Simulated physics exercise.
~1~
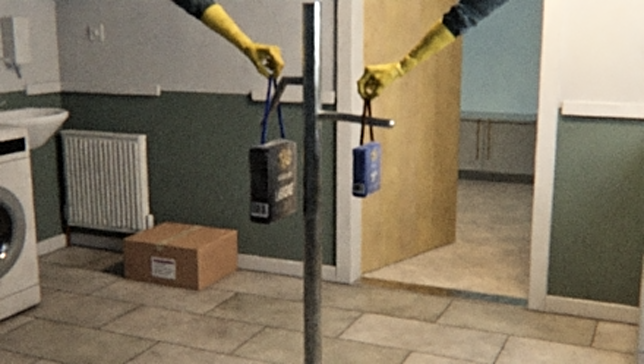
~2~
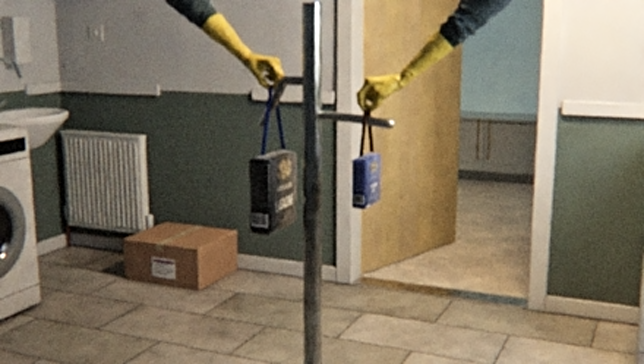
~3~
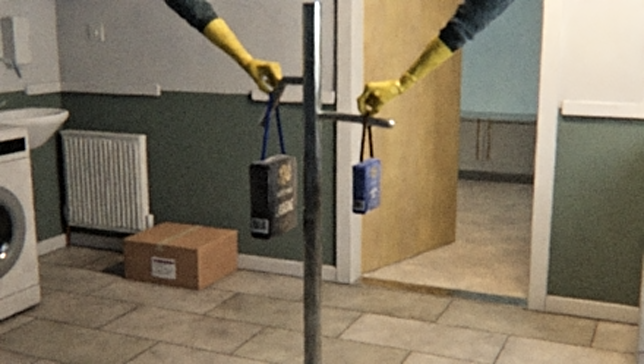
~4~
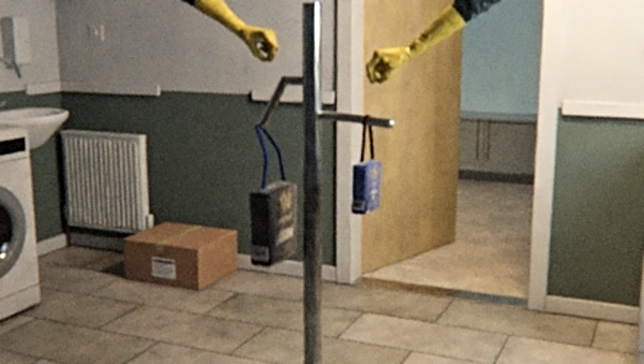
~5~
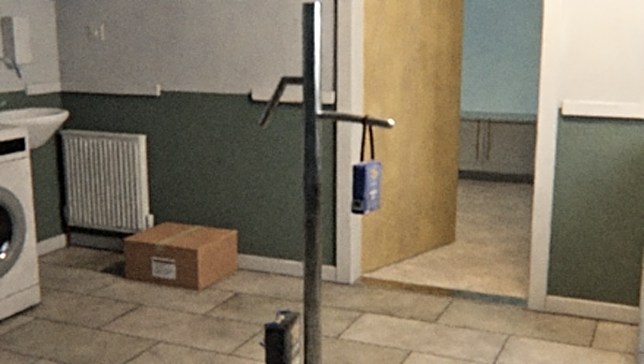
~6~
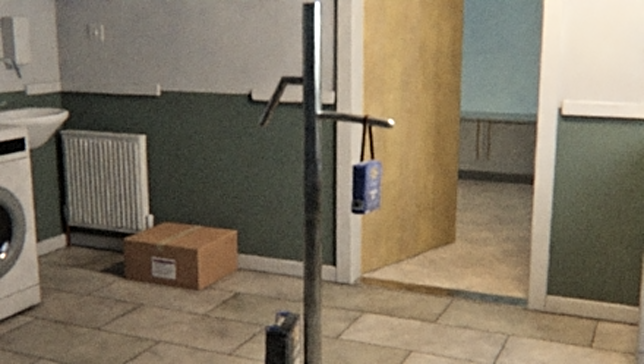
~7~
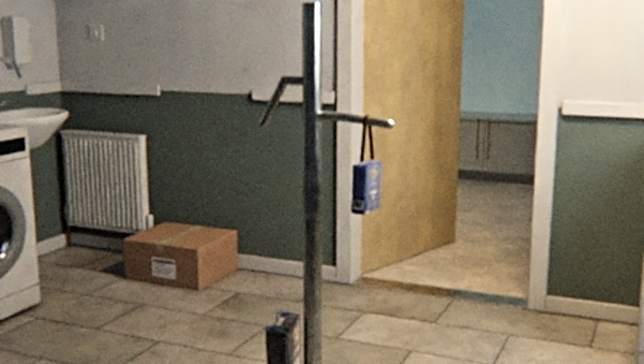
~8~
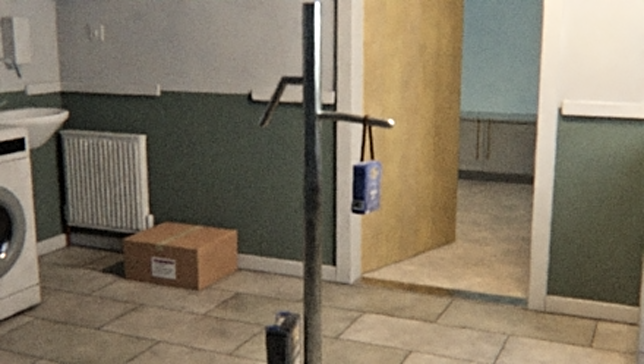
Yellow-gloved hands hanging a black bag and a blue pouch on a metal post, the bag dropping to the floor, the pouch staying.
